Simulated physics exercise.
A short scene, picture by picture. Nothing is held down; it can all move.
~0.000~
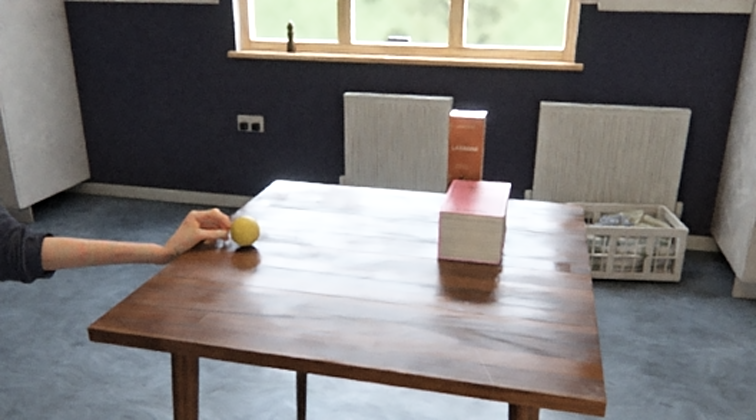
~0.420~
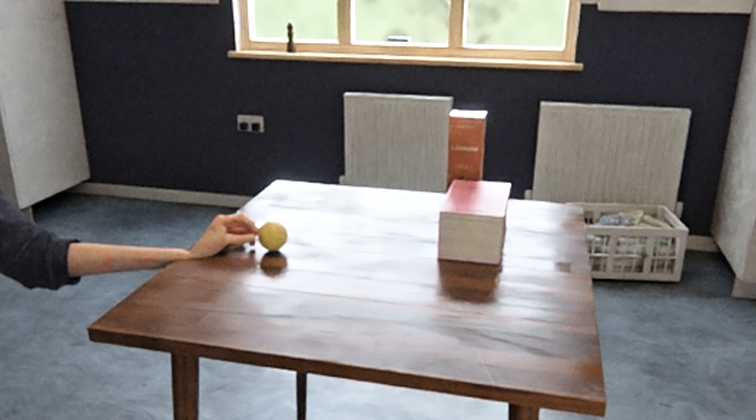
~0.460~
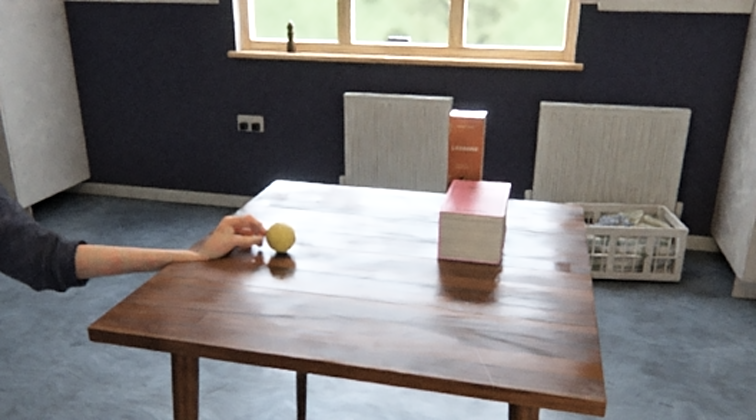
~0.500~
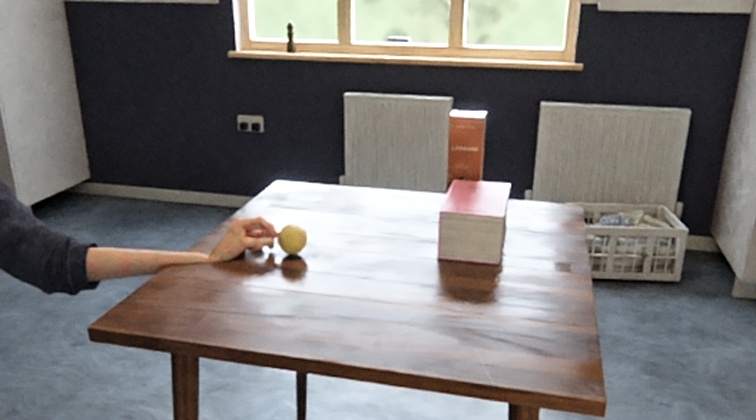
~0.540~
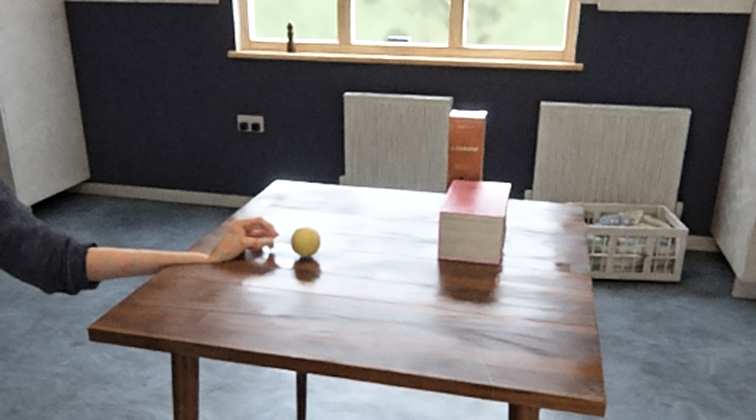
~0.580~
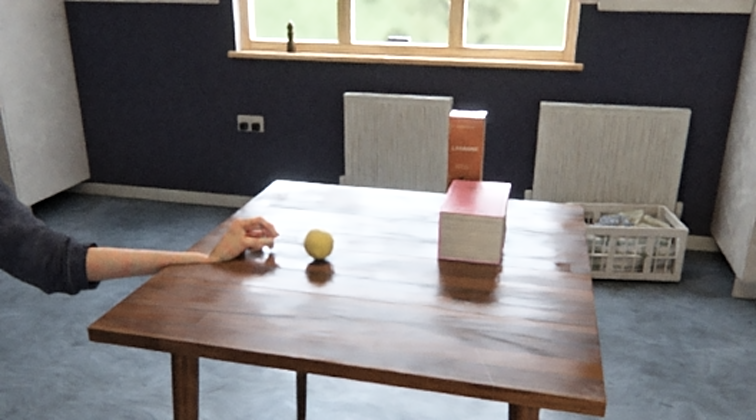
A room with a dark wall, pale radiators and a bright window is seen from a fixed, slightly raised view in front of a brown wooden table. A yellow lemon sits by a hand at the table's left, with a thick red book lying right of centre and an orange-red upright block behind it. The hand pushes the lemon rightward, then stays still as the lemon rolls slowly away from the fingers.
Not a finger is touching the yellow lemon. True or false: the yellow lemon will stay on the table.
False.
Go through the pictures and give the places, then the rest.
Under the hand; yellow lemon (245, 231), in the first picture.
Under the hand; yellow lemon (273, 236), in the second picture.
Under the hand; yellow lemon (281, 237), in the third picture.
Yellow lemon (292, 239), in the fourth picture.
Yellow lemon (306, 242) displaced a little, in the fifth picture.
Yellow lemon (319, 244) displaced about its own width, in the sixth picture.
Around 1.08 s, yellow lemon displaced well along near (497, 273).
Around 1.58 s, yellow lemon now off the table.
Finally (1.9 s), off the table, yellow lemon.
